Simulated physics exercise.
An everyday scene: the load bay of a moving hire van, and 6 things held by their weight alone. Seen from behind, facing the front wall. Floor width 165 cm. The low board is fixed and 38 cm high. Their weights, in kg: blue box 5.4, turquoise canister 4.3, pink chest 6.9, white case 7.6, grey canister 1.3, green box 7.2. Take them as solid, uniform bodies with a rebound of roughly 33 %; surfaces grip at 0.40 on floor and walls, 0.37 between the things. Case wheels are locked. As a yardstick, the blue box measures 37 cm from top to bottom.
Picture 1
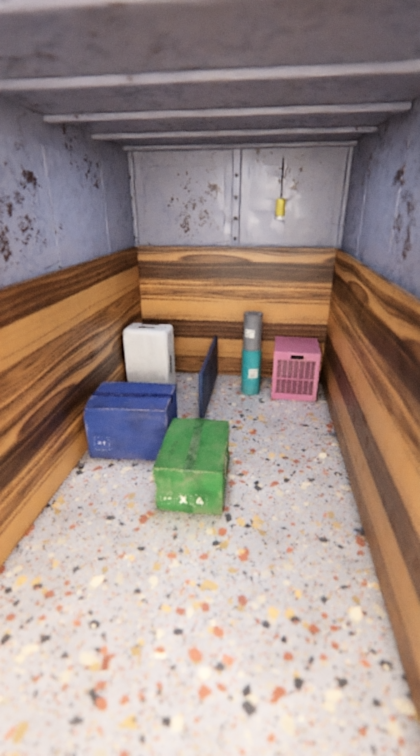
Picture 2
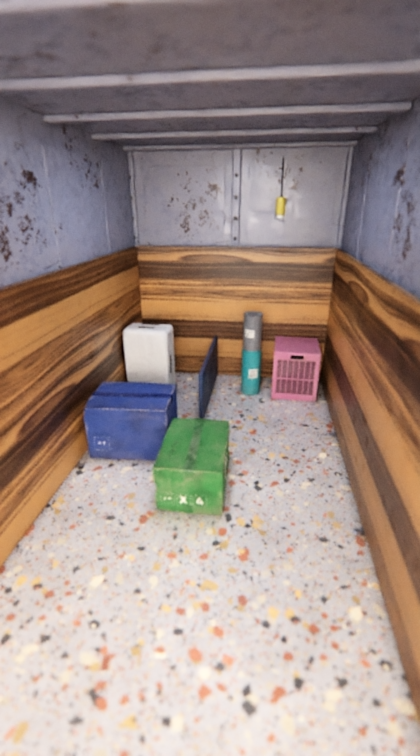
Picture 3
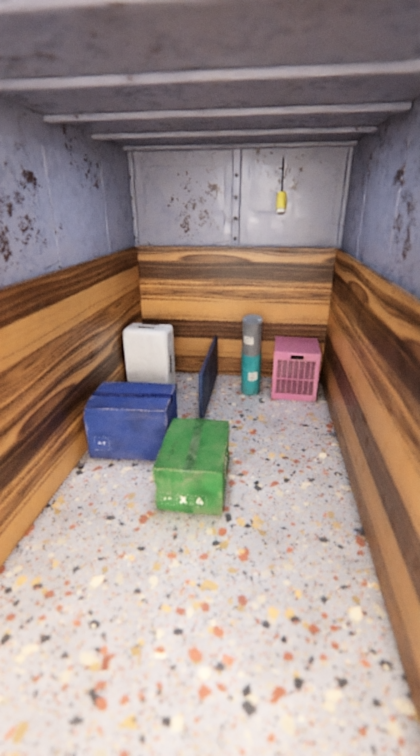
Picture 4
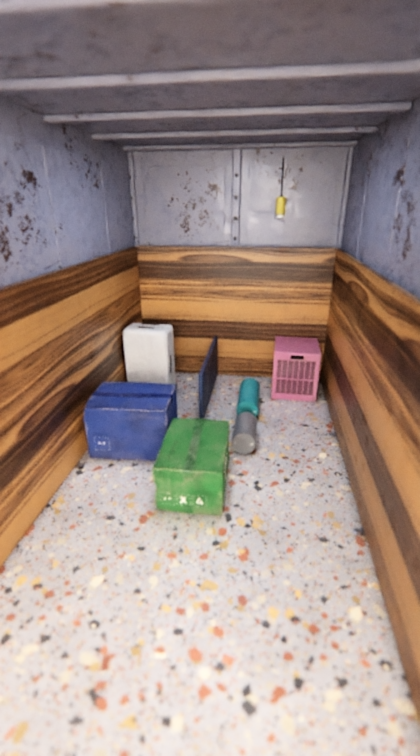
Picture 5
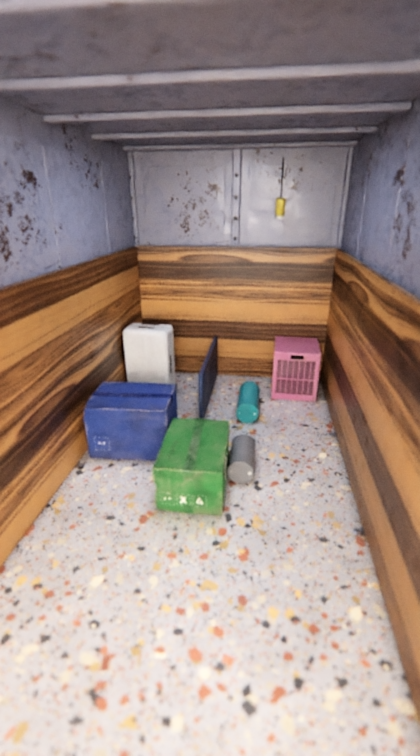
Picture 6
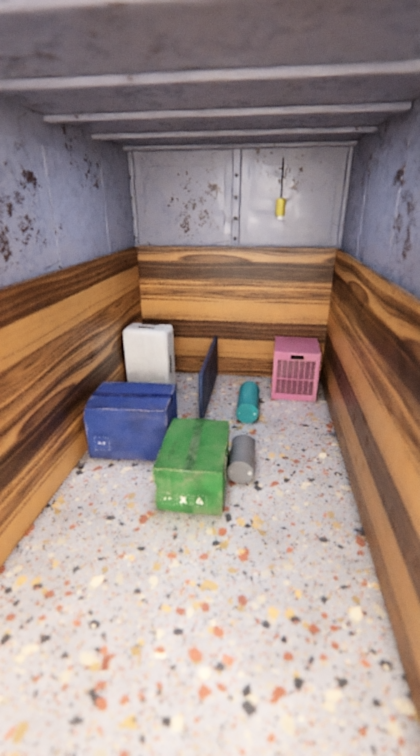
The grey canister stacked on the turquoise one tilted toward the open end, then both toppled and came apart on the speckled floor, while the boxes, white case and pink chest stayed put.
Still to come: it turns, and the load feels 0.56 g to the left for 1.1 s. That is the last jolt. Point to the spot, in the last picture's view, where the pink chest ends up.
Look near (237, 365).
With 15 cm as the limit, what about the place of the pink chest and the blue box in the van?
The pink chest leaves its spot; the blue box keeps its place.
Then, 0.50 s after the last picture, load feels 0.56 g left; pink chest slid 3 cm near (291, 368); turquoise canister on its side; green box slid 4 cm.
Then, 0.70 s after the last picture, load feels 0.56 g left; pink chest slid 12 cm near (280, 367); turquoise canister on its side; green box slid 8 cm.
Then, 1.00 s after the last picture, load feels 0.45 g left; pink chest slid 38 cm near (250, 366); turquoise canister on its side; green box slid 8 cm.
At rest, down from a perch, grey canister; tipped over in the van, turquoise canister; not toppled but over 15 cm from the start, pink chest; the other 3 in place, give or take 15 cm. Seen from the same camera at the end, pink chest near (237, 365).
